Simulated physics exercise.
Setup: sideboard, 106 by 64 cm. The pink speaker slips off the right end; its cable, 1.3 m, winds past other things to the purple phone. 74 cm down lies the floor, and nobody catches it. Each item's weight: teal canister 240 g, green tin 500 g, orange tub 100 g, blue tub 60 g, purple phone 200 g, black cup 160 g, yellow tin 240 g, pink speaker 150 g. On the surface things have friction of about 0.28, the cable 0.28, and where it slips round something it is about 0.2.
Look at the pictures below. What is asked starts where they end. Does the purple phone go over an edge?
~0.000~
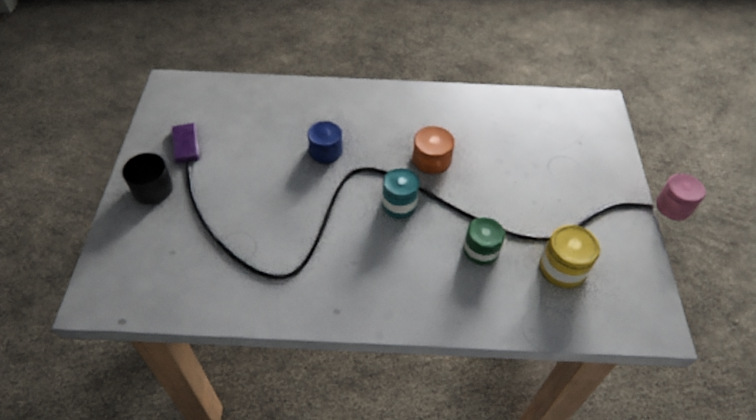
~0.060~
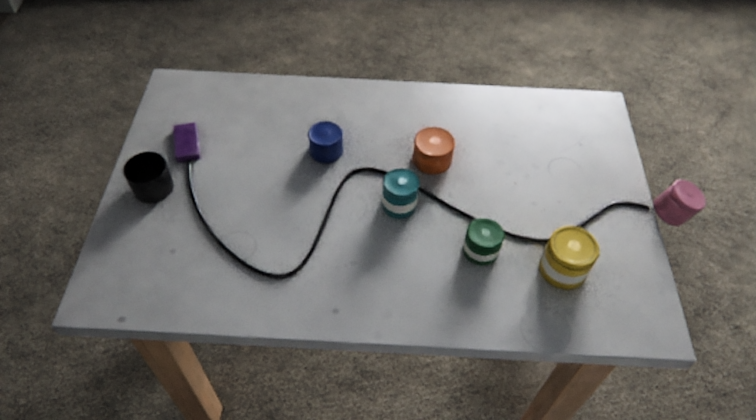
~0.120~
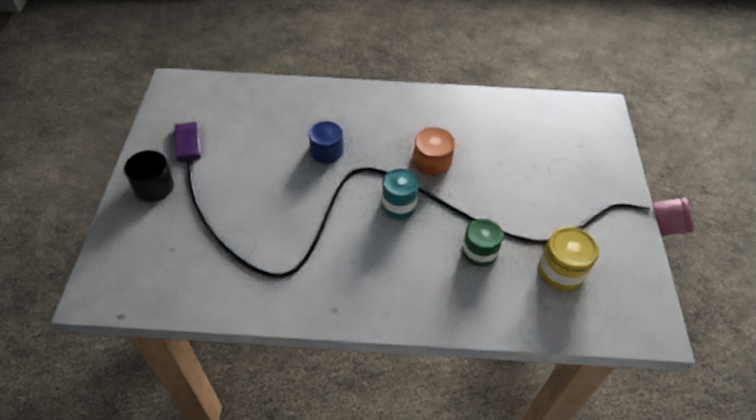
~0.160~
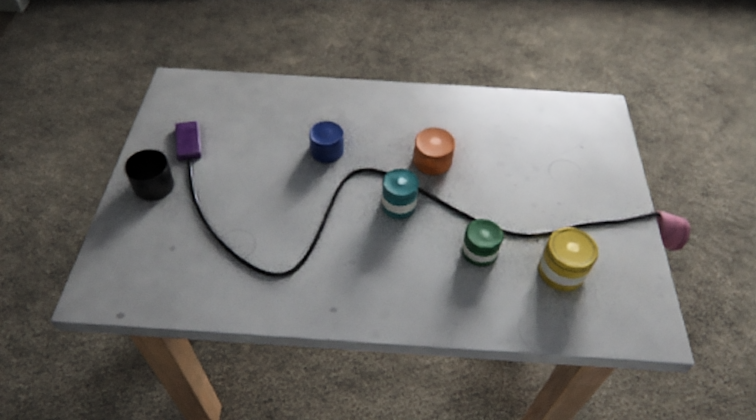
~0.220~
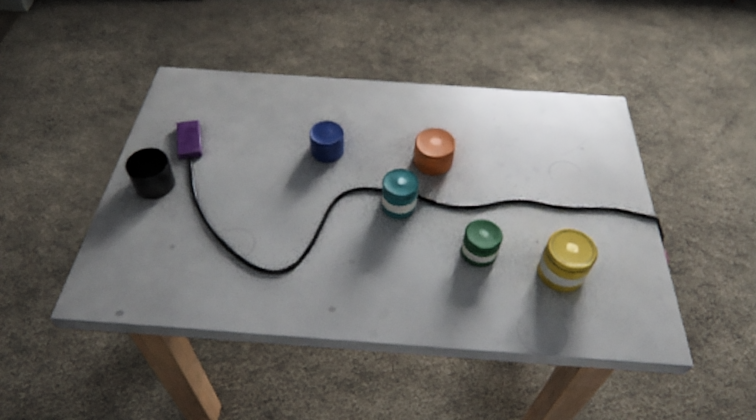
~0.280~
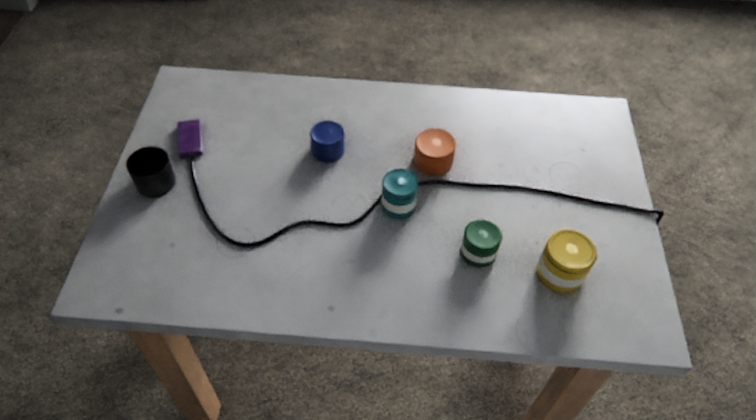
Safe.
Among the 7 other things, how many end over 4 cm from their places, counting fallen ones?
Count recorded: 2.
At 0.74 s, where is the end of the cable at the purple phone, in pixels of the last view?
Approximate position: (326, 144).
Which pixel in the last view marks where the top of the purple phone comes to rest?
(360, 175).
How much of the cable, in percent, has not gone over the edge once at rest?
About 45 %.
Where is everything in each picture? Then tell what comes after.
In the first frame, shows, purple phone (185, 140); cable runs through (593, 216) (356, 170) (297, 271) (198, 211).
In the second frame, shows, pink speaker (686, 193); cable runs through (593, 217) (356, 170) (198, 210).
In the third frame, shows, pink speaker (673, 217); cable runs through (592, 219) (356, 170) (199, 209).
In the fourth frame, shows, pink speaker (666, 231); cable runs through (603, 222) (357, 171) (199, 208).
In the fifth frame, shows, pink speaker (647, 257); cable runs through (640, 214) (379, 190) (199, 207).
In the sixth frame, shows, purple phone (189, 135); cable runs through (550, 192) (420, 184) (307, 222) (203, 205).
After 0.5 s, the cable's tail end at (258, 130); purple phone 11 cm off its start, pink speaker over the edge, blue tub 2 cm off its start.
After 0.7 s, the cable's tail end at (326, 144); purple phone 26 cm off its start, pink speaker over the edge, blue tub 7 cm off its start.
After 1.0 s, the cable's tail end at (380, 183); purple phone 35 cm off its start at (355, 174), blue tub 13 cm off its start at (377, 105), pink speaker over the edge.
After 1.2 s, the cable's tail end at (384, 184); purple phone 36 cm off its start, blue tub 13 cm off its start, pink speaker over the edge.
After 2.4 s, the cable's tail end at (384, 184); purple phone 36 cm off its start at (360, 175), blue tub 13 cm off its start at (377, 105), pink speaker over the edge.
